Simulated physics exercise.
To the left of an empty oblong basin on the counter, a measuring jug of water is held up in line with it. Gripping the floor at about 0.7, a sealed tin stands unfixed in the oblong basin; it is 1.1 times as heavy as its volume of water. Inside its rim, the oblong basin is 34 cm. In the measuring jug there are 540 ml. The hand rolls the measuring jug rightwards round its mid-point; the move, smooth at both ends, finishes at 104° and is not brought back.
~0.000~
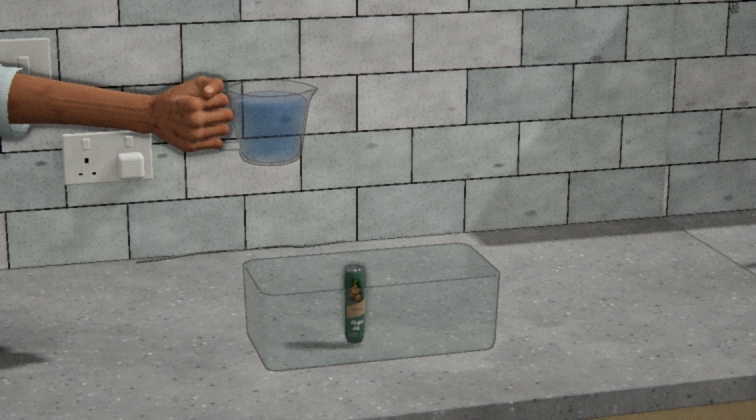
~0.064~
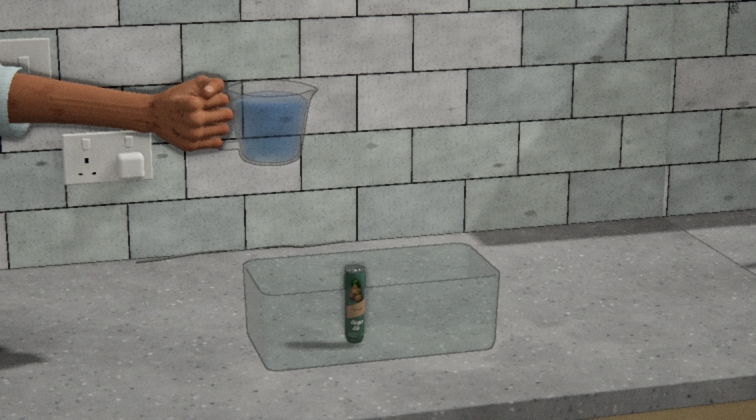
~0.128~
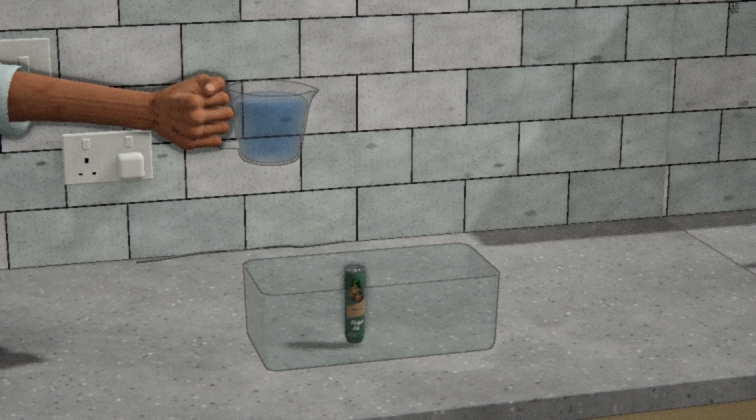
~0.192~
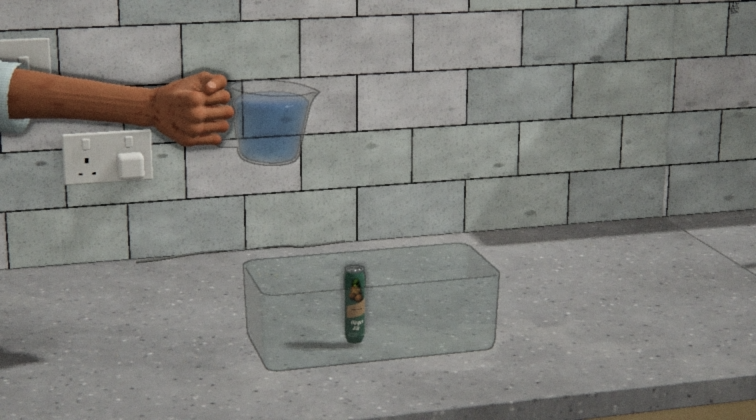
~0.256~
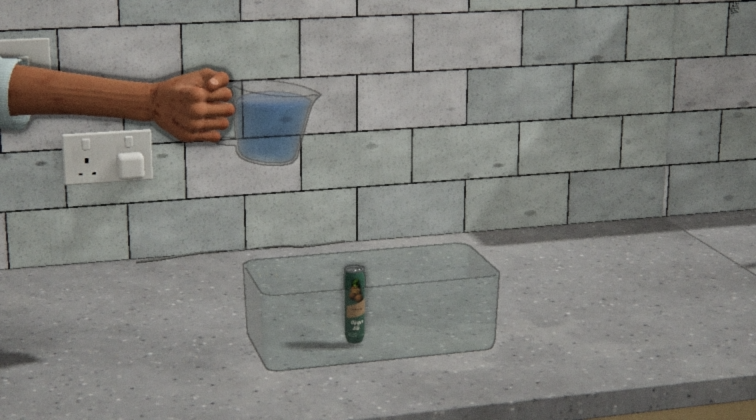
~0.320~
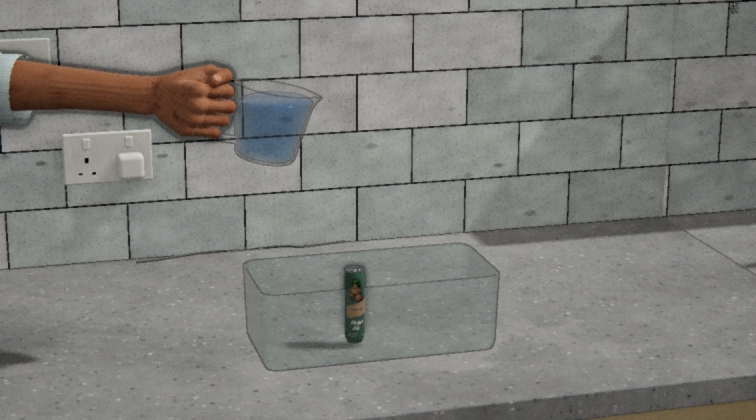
A hand holding a measuring jug of blue water stayed almost still at first, then slowly tilted it slightly to the right, while a small green tin stood in a clear oblong basin on the counter.
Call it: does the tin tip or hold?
It holds.
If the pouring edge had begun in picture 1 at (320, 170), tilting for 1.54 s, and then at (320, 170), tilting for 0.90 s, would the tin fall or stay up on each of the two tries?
The tin overturns the first time and overturns the second time.
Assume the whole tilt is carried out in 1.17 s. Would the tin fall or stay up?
Outcome - the tin remains standing.
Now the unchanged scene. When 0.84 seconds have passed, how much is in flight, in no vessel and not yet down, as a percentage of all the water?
Share: Roughly 22 per cent.
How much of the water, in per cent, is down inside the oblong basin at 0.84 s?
Estimate - around 7 in a hundred parts.
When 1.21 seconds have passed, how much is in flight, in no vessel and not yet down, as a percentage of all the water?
Roughly 24 per cent.
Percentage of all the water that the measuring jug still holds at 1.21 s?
About 16 % is still there.
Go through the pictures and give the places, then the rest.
In the first frame, tilt 0°; pouring edge (318, 87); surface from (232, 101) to (307, 96); the oblong basin's rim runs from (252, 279) to (484, 260); the tin's top is at (355, 273).
In the second frame, tilt 0°; pouring edge (318, 87); surface from (232, 100) to (306, 96).
In the third frame, tilt 2°; pouring edge (319, 88); surface from (233, 100) to (306, 97).
In the fourth frame, tilt 4°; pouring edge (320, 90); surface from (234, 100) to (308, 97).
In the fifth frame, tilt 7°; pouring edge (321, 93); surface from (235, 100) to (311, 97).
In the sixth frame, tilt 11°; pouring edge (323, 96); surface from (236, 101) to (314, 98).
By 0.84 s the tilt is 59° and 71 per cent is still to pour; the tin stands where it began.
By 1.21 s the tilt is 93° and 16 per cent is still to pour; the tin stands where it began.
By 1.61 s the tilt is 104° and 0 per cent is still to pour; the tin stands where it began.
By 2.04 s the tilt is 104° and 0 per cent is still to pour; the tin stands where it began.
At rest the tin stands where it began.
